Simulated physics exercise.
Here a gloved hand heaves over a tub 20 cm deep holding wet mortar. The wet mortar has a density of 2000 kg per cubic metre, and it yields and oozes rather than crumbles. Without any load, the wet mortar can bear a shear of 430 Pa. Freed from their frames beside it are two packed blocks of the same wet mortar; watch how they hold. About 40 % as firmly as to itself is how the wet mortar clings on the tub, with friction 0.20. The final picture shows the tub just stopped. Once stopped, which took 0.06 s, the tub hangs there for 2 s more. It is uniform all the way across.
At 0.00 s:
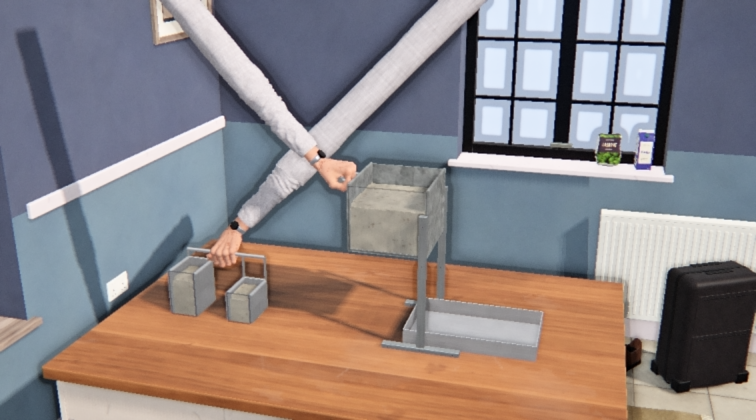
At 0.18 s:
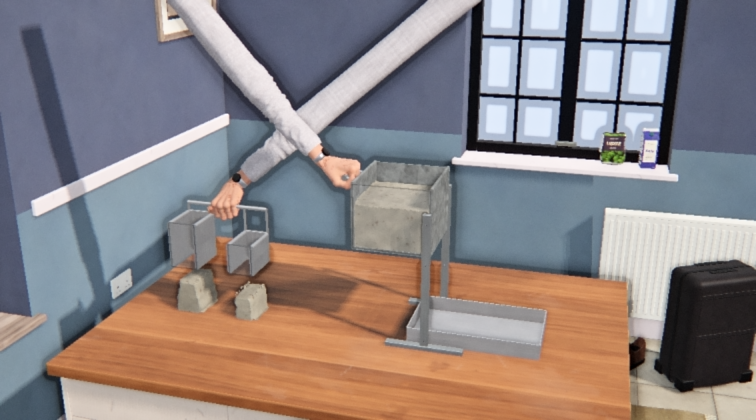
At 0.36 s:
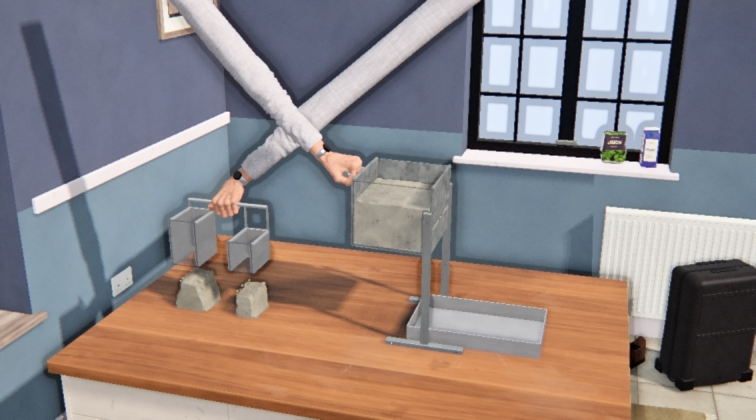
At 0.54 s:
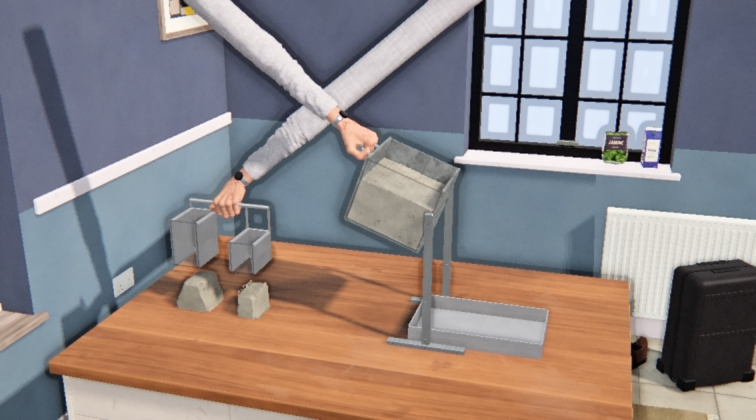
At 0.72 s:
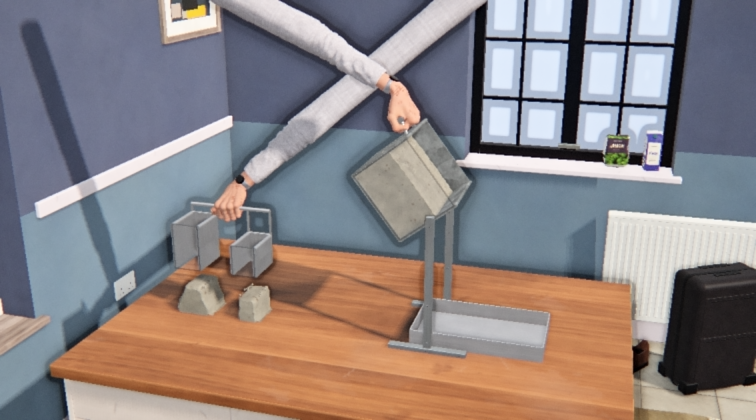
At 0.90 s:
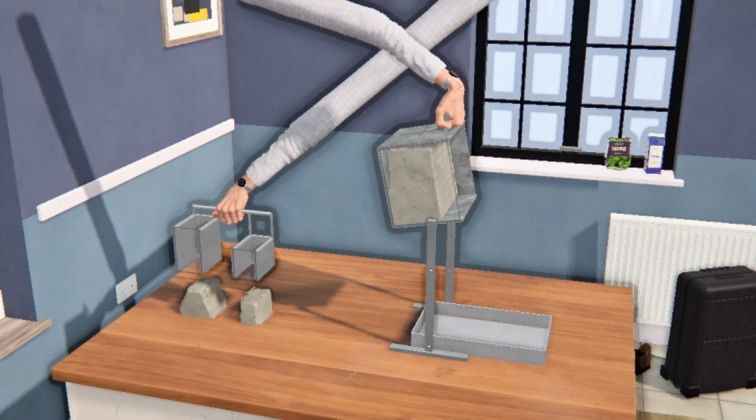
Two hands lift small metal moulds off grey blocks, then tilt a mortar-filled tub rightward.
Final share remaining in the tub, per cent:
Near 72 %.
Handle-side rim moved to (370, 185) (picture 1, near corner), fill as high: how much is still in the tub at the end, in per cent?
Remaining in tub at end: Approx. 100 %.
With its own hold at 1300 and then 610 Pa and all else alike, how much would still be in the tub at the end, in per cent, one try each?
The two runs give near 100 % and near 85 % respectively.
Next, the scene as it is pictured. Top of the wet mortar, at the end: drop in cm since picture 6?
10 cm.
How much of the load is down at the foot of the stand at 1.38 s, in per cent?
Down at that time: Approx. 0 %.
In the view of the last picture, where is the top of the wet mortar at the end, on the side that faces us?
I'd say it peaks at roughly (407, 183) in the last picture.
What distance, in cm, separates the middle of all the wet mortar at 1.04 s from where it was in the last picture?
About 4 cm.
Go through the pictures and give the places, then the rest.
Handle-side rim at (350, 185), tilt 0 degrees; highest point of the wet mortar at (361, 207); test blocks 13 cm, 8.3 cm high (left to right), in the first frame.
Handle-side rim at (354, 183), tilt 0 degrees; highest point of the wet mortar at (365, 205); test blocks 11 cm, 8.2 cm high (left to right), in the second frame.
Handle-side rim at (355, 180), tilt 1 degrees; highest point of the wet mortar at (363, 201); test blocks 10 cm, 8.2 cm high (left to right), in the third frame.
Handle-side rim at (369, 159), tilt 20 degrees; highest point of the wet mortar at (362, 180); test blocks 10.0 cm, 8.2 cm high (left to right), in the fourth frame.
Handle-side rim at (408, 139), tilt 52 degrees; highest point of the wet mortar at (388, 154); test blocks 9.9 cm, 8.2 cm high (left to right), in the fifth frame.
Handle-side rim at (448, 141), tilt 79 degrees; highest point of the wet mortar at (427, 149); test blocks 9.9 cm, 8.2 cm high (left to right), in the sixth frame.
By 1.04 s, the tub is at 79 degrees and holds 100 %.
By 1.21 s, the tub is at 79 degrees and holds 81 %.
By 1.38 s, the tub is at 79 degrees and holds 73 %.
By 1.55 s, the tub is at 79 degrees and holds 72 %.
By 2.90 s, at the end, the tub is at 79 degrees and holds 72 %.
